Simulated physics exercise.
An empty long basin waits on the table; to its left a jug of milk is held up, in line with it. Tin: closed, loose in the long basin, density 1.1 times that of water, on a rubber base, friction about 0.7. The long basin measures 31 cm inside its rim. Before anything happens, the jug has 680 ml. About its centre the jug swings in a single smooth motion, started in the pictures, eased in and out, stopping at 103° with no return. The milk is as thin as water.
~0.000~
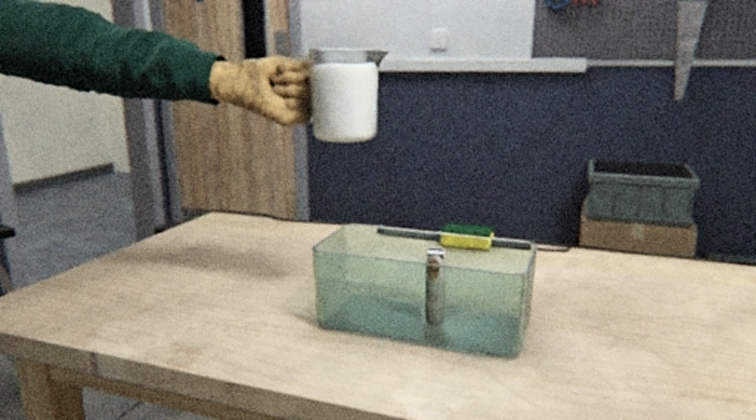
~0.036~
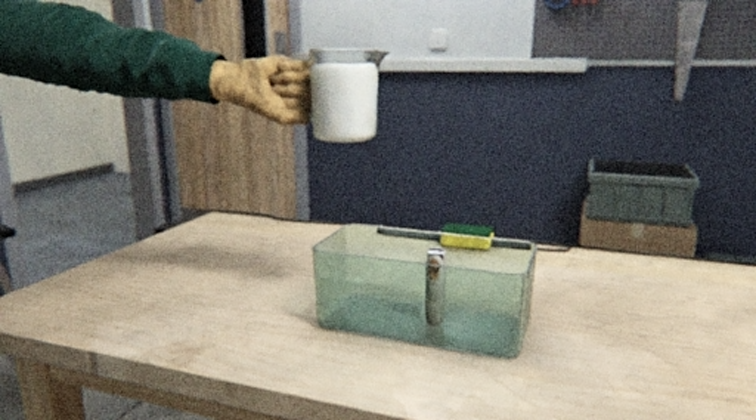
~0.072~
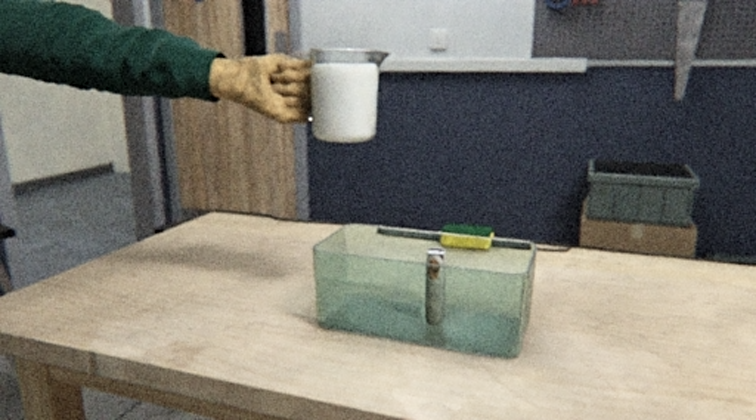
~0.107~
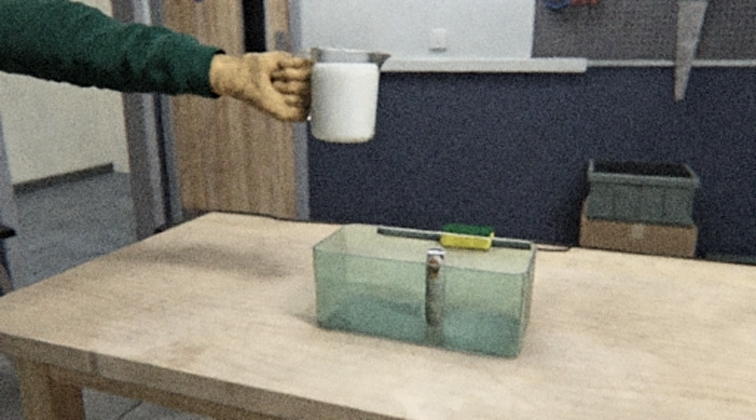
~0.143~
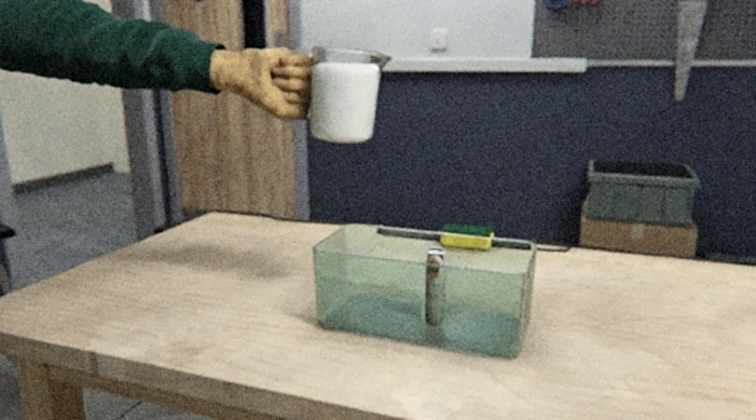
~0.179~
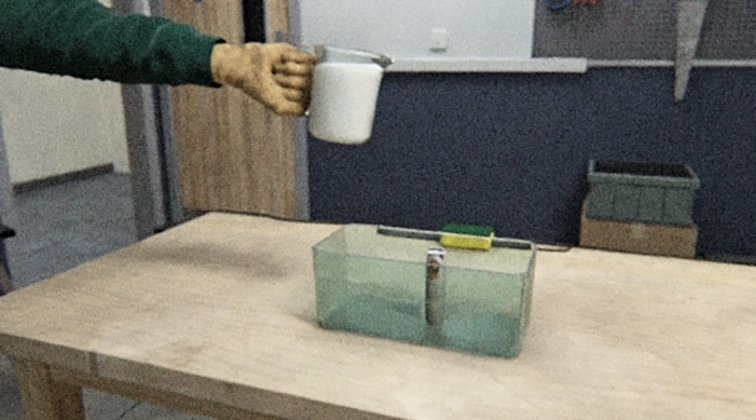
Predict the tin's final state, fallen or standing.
It stays on its base.
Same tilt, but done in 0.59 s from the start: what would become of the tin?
In that case the tin stays vertical.
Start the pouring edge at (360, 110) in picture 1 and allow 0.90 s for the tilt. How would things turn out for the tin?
After that, the tin stays vertical.
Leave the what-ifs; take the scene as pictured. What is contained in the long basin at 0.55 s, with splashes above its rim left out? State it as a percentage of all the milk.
Near 0 in a hundred.
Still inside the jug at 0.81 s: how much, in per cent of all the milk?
34 %.
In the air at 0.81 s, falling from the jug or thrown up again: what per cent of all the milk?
Around 32 per cent of the liquid is in flight.
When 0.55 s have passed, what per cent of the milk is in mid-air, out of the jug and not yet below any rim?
Close to 16 per cent, I'd say.
Then, 0.55 s in, the tilt is 68° and 84 per cent is still to pour; the tin stands where it began.
Then, 0.81 s in, the tilt is 101° and 33 per cent is still to pour; the tin stands where it began.
Then, 1.10 s in, the tilt is 103° and 5 per cent is still to pour; the tin stands where it began.
Then, 1.40 s in, the tilt is 103° and 0 per cent is still to pour; the tin stands where it began.
Finally, the tin stands where it began.
